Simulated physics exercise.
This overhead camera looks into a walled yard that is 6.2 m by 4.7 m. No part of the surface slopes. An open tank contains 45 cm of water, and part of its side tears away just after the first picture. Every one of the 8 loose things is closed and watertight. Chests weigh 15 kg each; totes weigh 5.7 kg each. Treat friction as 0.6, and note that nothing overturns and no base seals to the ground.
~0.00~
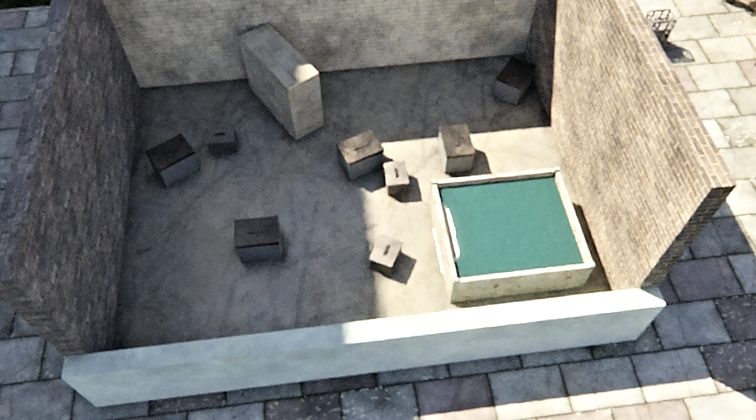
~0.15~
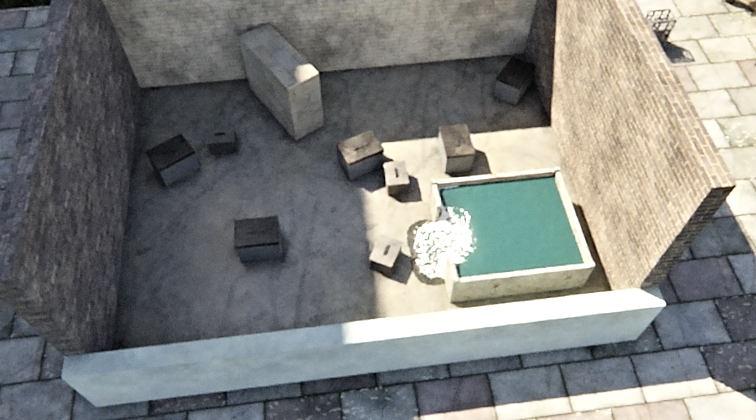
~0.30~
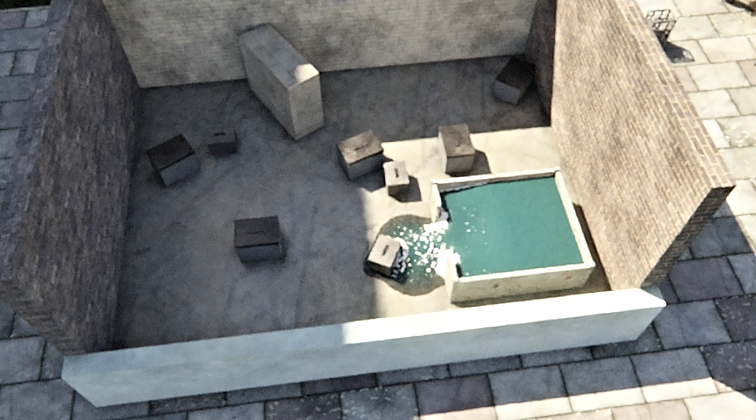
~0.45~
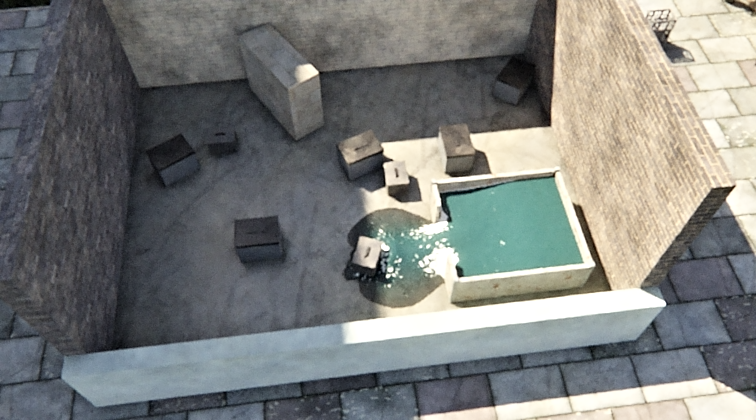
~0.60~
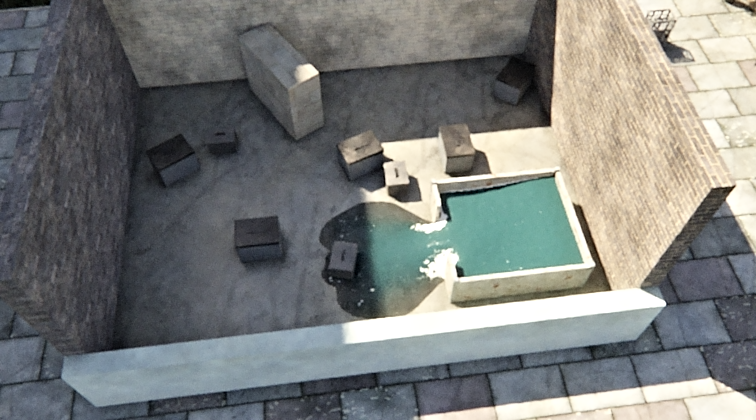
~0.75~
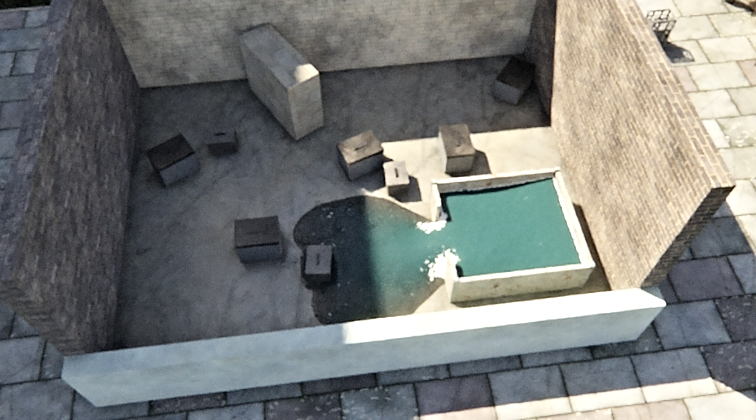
Green water bursts in white foam through the left side of an open, pale-walled tank in a walled yard, seen from a fixed, high overhead view. Grey and brownish boxes stand scattered over the flat grey floor, with a tall pale block near the back wall. The water spreads leftward in a widening dark pool, pushing the small tote beside the tank left, while the other boxes stay still.
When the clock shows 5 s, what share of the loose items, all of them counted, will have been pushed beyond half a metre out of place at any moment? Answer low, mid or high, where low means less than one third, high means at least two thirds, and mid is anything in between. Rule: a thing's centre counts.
Mid.
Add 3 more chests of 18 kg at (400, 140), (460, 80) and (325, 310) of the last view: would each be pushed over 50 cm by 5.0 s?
Outcome: Stays within first, stays within next, breaks the threshold last.
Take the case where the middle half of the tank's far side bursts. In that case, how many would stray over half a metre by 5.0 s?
Then it comes to 2 of them.
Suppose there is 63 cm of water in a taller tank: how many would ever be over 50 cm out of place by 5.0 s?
The answer would then be 4.
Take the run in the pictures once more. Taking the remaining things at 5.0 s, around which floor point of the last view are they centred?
That lands at roughly (319, 157).
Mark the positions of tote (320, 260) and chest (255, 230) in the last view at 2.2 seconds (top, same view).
First one near (137, 292), second near (210, 230).
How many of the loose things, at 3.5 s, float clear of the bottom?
At that point I count 1.
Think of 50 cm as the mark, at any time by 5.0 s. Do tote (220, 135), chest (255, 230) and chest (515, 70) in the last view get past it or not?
The first is beyond the limit, the second beyond the limit, and the third inside the limit.
After 1.1 s 1 of 8 are over 50 cm from their spots; 0 afloat.
After 2.2 s 2 of 8 are over 50 cm from their spots; 0 afloat.
After 3.5 s 3 of 8 are over 50 cm from their spots; 1 afloat.
After 5.0 s 4 of 8 are over 50 cm from their spots, and 4 have been at some point; 1 afloat.
